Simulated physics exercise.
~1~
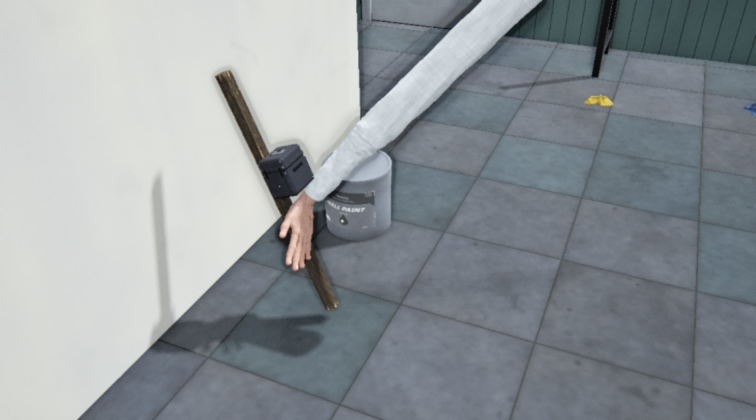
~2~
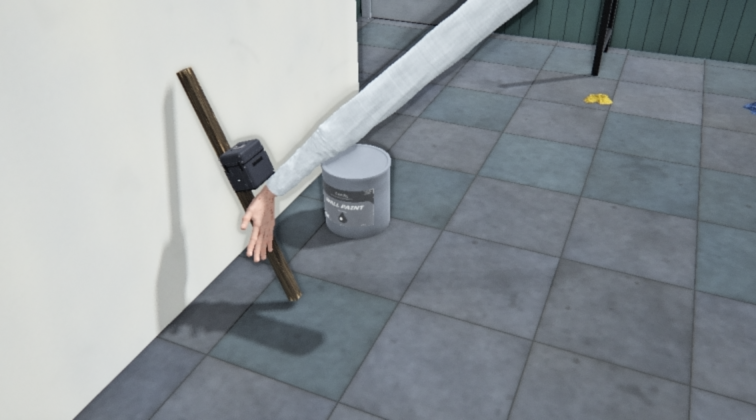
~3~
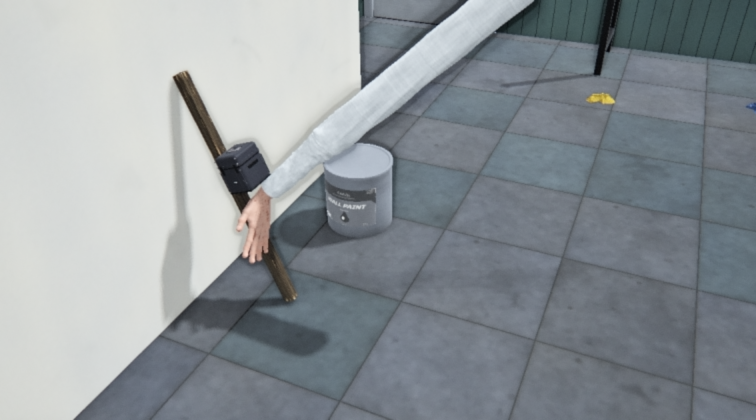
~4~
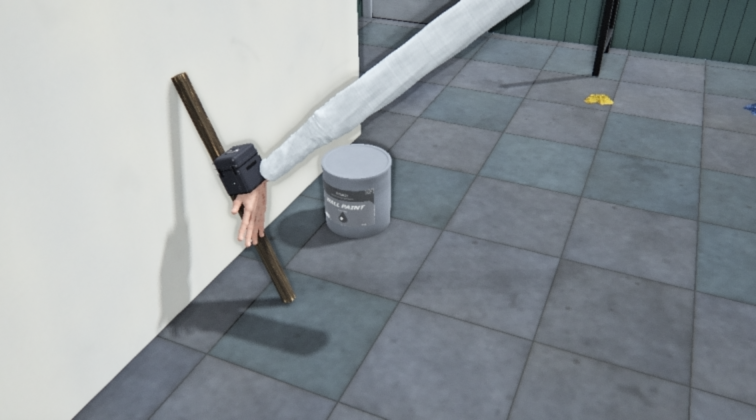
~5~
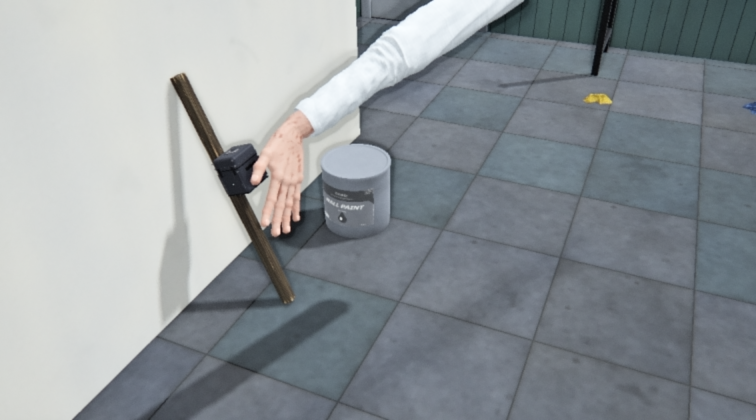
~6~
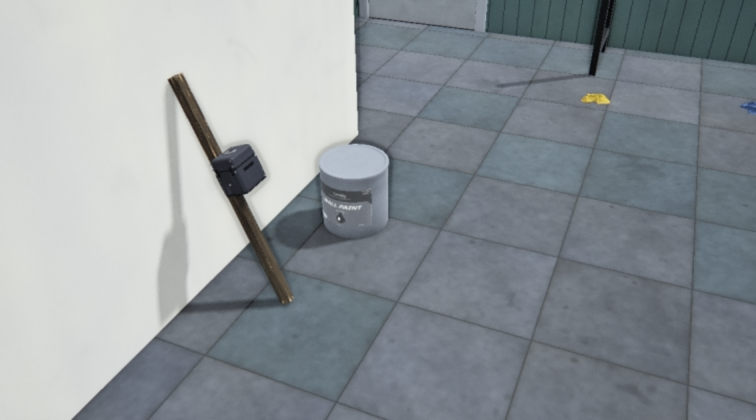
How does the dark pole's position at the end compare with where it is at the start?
At the end the dark pole is a little farther left than at the start, with a wider gap between it and the grey pail.
The clip opens with a white-sleeved arm reaching in from the upper right, its hand at a slanted dark pole with a small black box on it, close to a grey pail on a tiled floor. The hand moves the pole a short way left, leaving it leaning beside the pale wall, while the pail stays in its place. The hand then lets go and draws back to the right, its fingers spread open. Finally the arm is out of view, and the pole remains leaning on its own, with the pail still standing nearby.
